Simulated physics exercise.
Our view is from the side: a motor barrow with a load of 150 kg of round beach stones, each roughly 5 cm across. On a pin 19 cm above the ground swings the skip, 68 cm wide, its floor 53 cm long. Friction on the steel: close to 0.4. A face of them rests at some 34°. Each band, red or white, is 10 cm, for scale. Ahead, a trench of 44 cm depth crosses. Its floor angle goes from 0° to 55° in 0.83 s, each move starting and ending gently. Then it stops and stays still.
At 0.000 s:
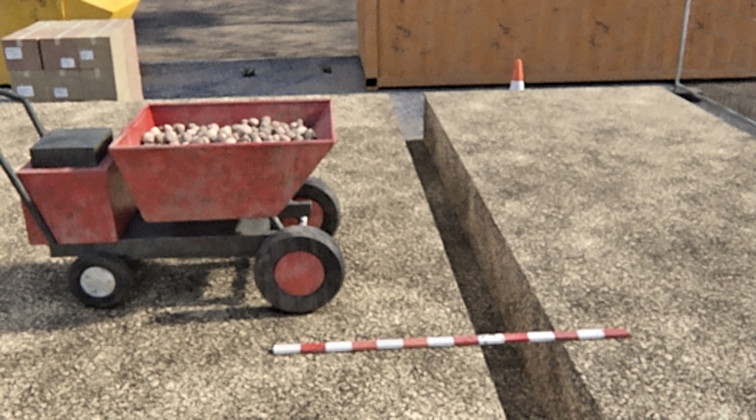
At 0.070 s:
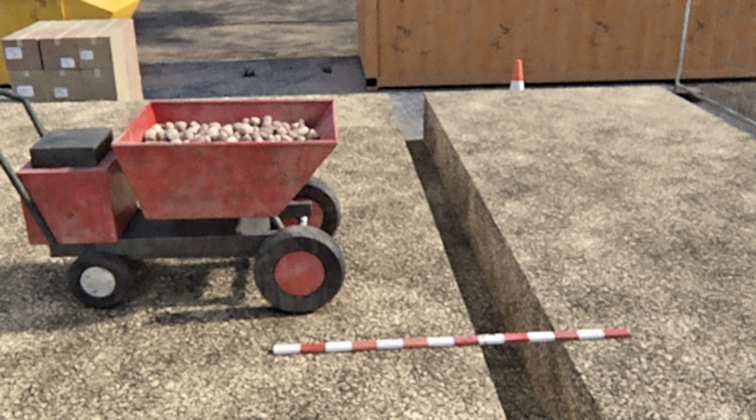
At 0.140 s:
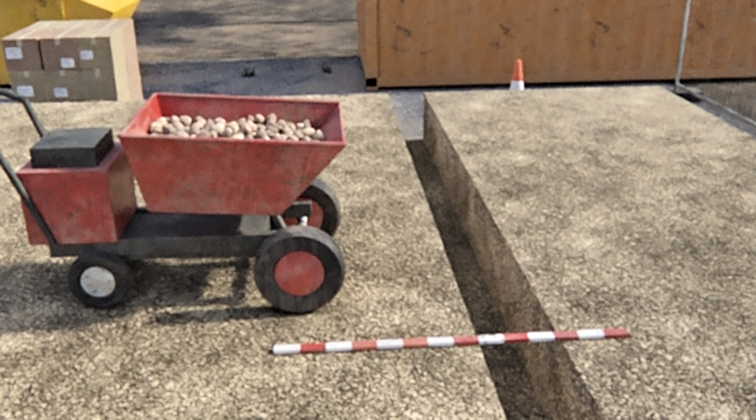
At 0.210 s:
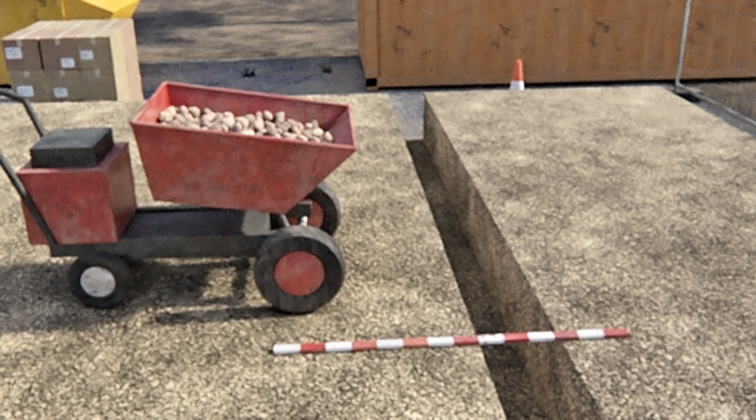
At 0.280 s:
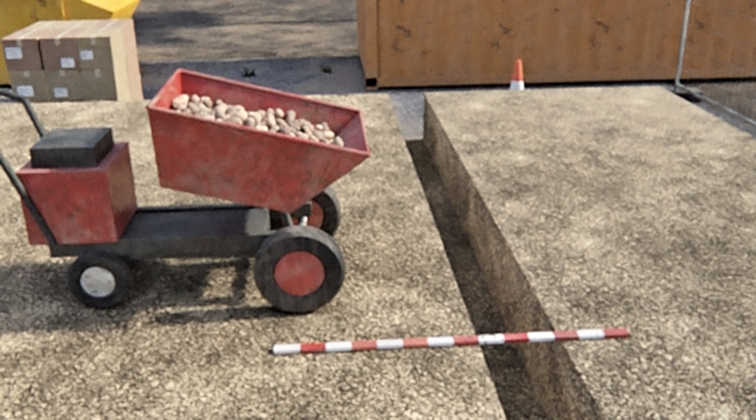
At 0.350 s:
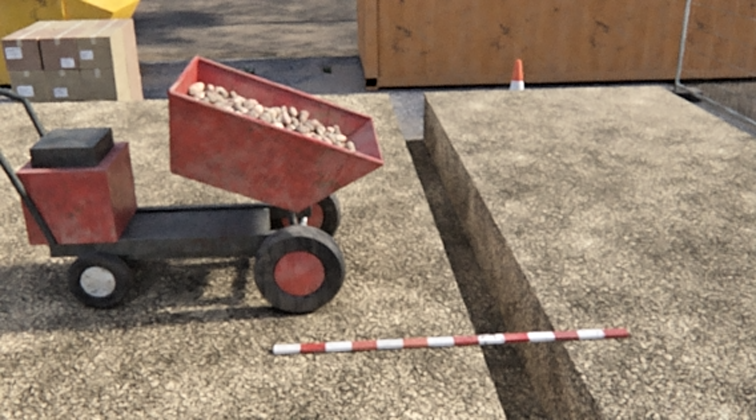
A red skip full of round stones tilted slowly on a parked motor barrow, its back end rising and its front edge swinging forward to the right, toward a trench beside a red-and-white striped pole.
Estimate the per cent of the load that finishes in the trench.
Roughly 53 percent.
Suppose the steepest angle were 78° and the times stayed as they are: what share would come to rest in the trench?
The trench would hold about 95% of it.
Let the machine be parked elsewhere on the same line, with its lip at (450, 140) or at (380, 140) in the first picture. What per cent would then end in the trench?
About 10 per cent first, then about 45 per cent.
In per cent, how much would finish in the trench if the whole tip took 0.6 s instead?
50 per cent.
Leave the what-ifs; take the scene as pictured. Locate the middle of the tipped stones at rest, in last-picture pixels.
The tipped stones centre close to (483, 336).
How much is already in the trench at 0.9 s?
About 5 per cent by then.
After 0.6 s the floor is at 46°; 100 % in the skip; the foremost stones are at (392, 184).
After 0.9 s the floor is at 55°; 91 % in the skip, 6 % short of the trench, 3 % in the trench; the foremost stones are at (476, 231).
After 1.3 s the floor is at 55°; 59 % in the skip, 6 % short of the trench, 32 % in the trench, 2 % past the trench; the foremost stones are at (566, 261).
After 3.2 s the floor is at 55°; 35 % in the skip, 9 % short of the trench, 53 % in the trench, 3 % past the trench; the foremost stones are at (650, 250).
